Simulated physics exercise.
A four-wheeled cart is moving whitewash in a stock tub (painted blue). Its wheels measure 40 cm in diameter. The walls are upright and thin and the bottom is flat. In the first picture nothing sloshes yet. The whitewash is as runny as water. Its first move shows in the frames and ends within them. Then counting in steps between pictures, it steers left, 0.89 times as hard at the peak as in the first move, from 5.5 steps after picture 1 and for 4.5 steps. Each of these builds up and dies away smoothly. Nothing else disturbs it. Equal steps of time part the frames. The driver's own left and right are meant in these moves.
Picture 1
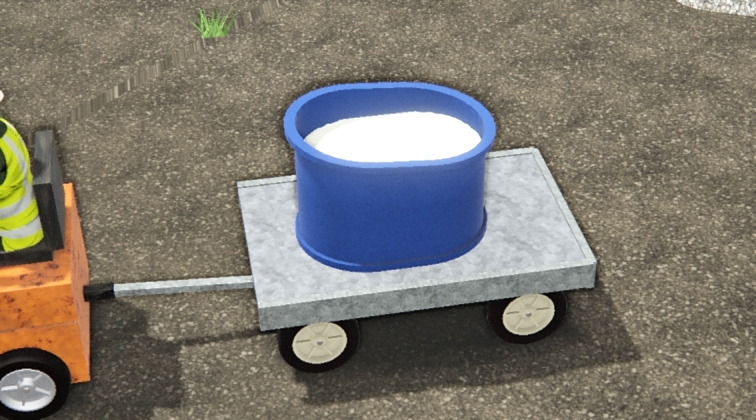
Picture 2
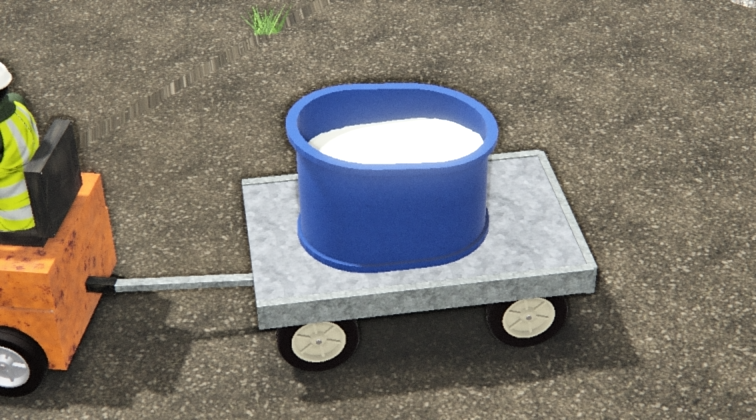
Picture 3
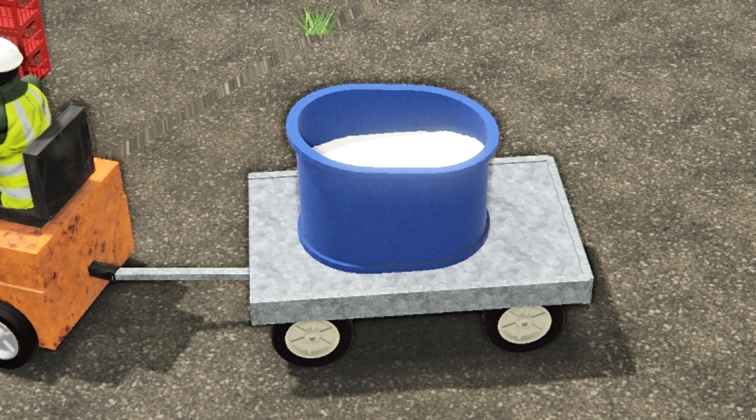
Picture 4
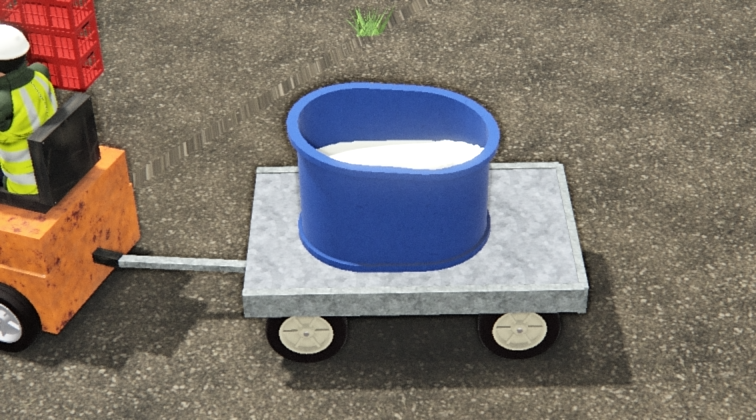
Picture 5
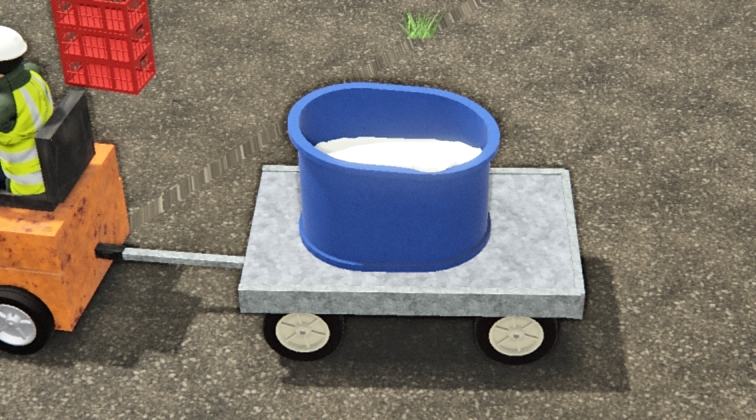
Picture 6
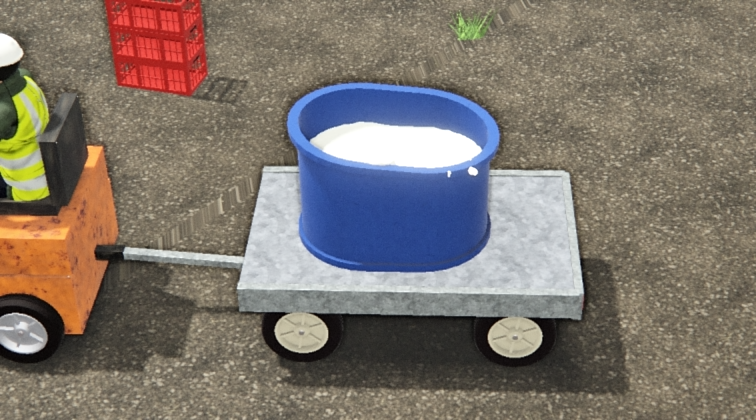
On tarmac, an orange tug towing a flat grey cart with a blue tub, the white liquid inside tilting as they turn.
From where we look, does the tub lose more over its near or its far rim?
The far side lets out more.
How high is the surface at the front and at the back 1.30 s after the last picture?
About 38 cm in front and 40 cm behind.
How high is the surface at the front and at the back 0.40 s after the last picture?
Front 40 cm, back 42 cm.
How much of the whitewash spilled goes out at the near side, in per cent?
About 10 per cent.
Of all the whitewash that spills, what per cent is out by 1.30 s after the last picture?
About 80 per cent.
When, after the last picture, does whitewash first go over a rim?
Near 0.6 s.
Then, 0.40 s later than the final frame, the surface is 40 cm up at the front and 42 cm at the back; nothing has left.
Then, 0.80 s later than the final frame, the surface is 40 cm up at the front and 38 cm at the back; 3 per cent is out, over the far side.
Then, 1.30 s later than the final frame, the surface is 38 cm up at the front and 40 cm at the back; 4 per cent is out, over the far side, a little elsewhere.
Then, 3.48 s later than the final frame, 5 per cent is out, over the far side, a little elsewhere; the near side has passed 1 per cent and the far side 3.
